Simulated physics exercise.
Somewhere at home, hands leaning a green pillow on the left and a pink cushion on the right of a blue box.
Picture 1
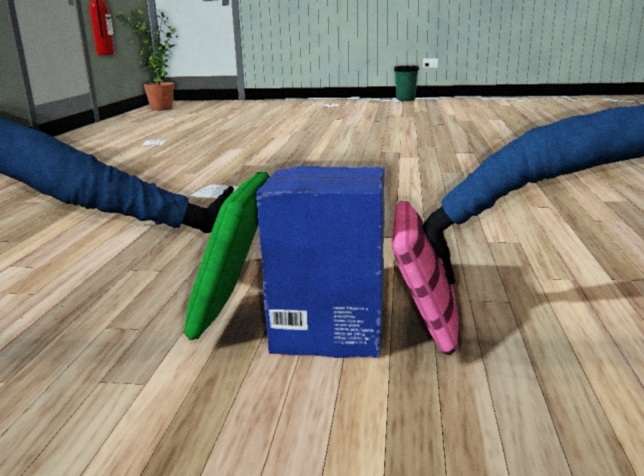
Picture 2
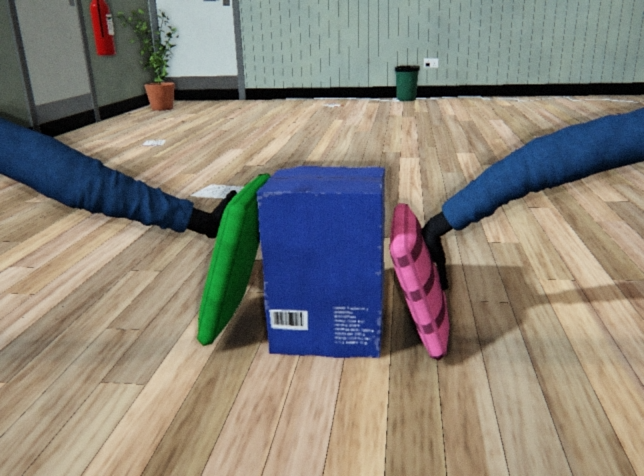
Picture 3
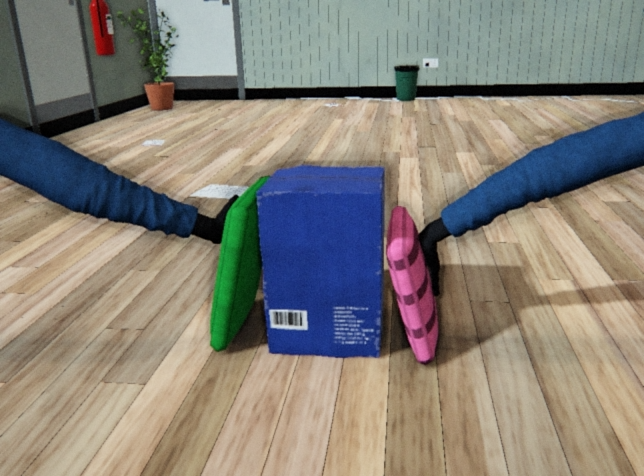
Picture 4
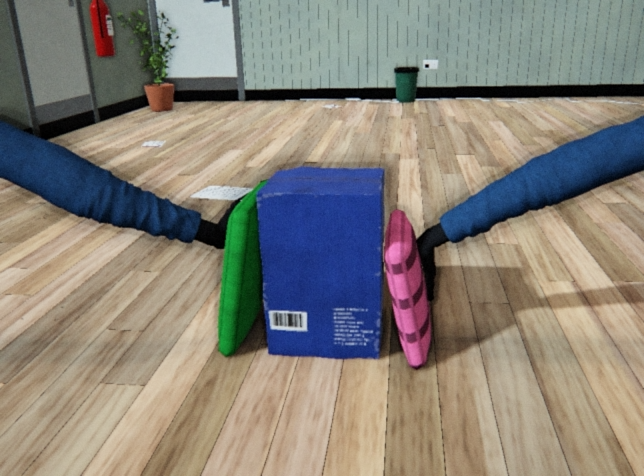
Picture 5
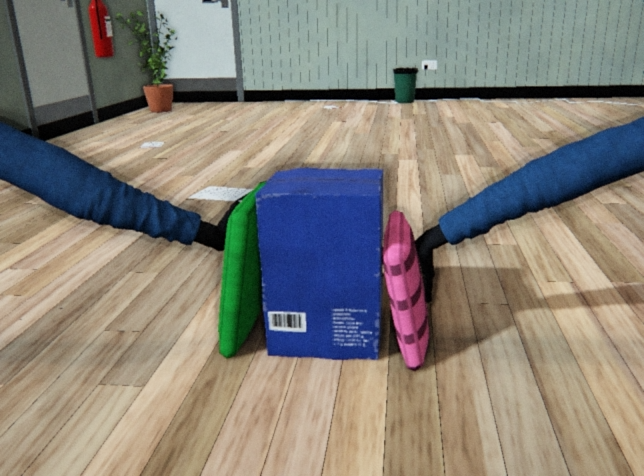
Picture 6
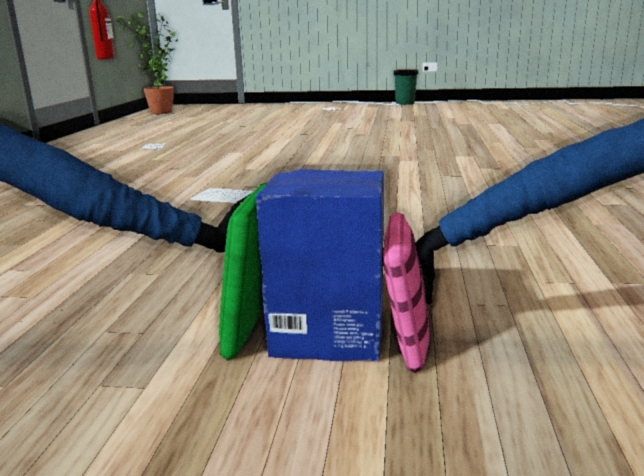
Two hands pushed the bottoms of a green pillow on the left and a pink cushion on the right inward toward a blue box, until both stood almost upright beside it.
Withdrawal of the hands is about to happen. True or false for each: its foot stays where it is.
Green pillow: True; pink cushion: True.
Then, 0.46 s later than the last view, pillow against the side near (249, 268); cushion against the side near (405, 287).
Finally, pillow against the side near (249, 268); cushion against the side near (405, 287). The green pillow holds its lean and the pink cushion remains propped up.
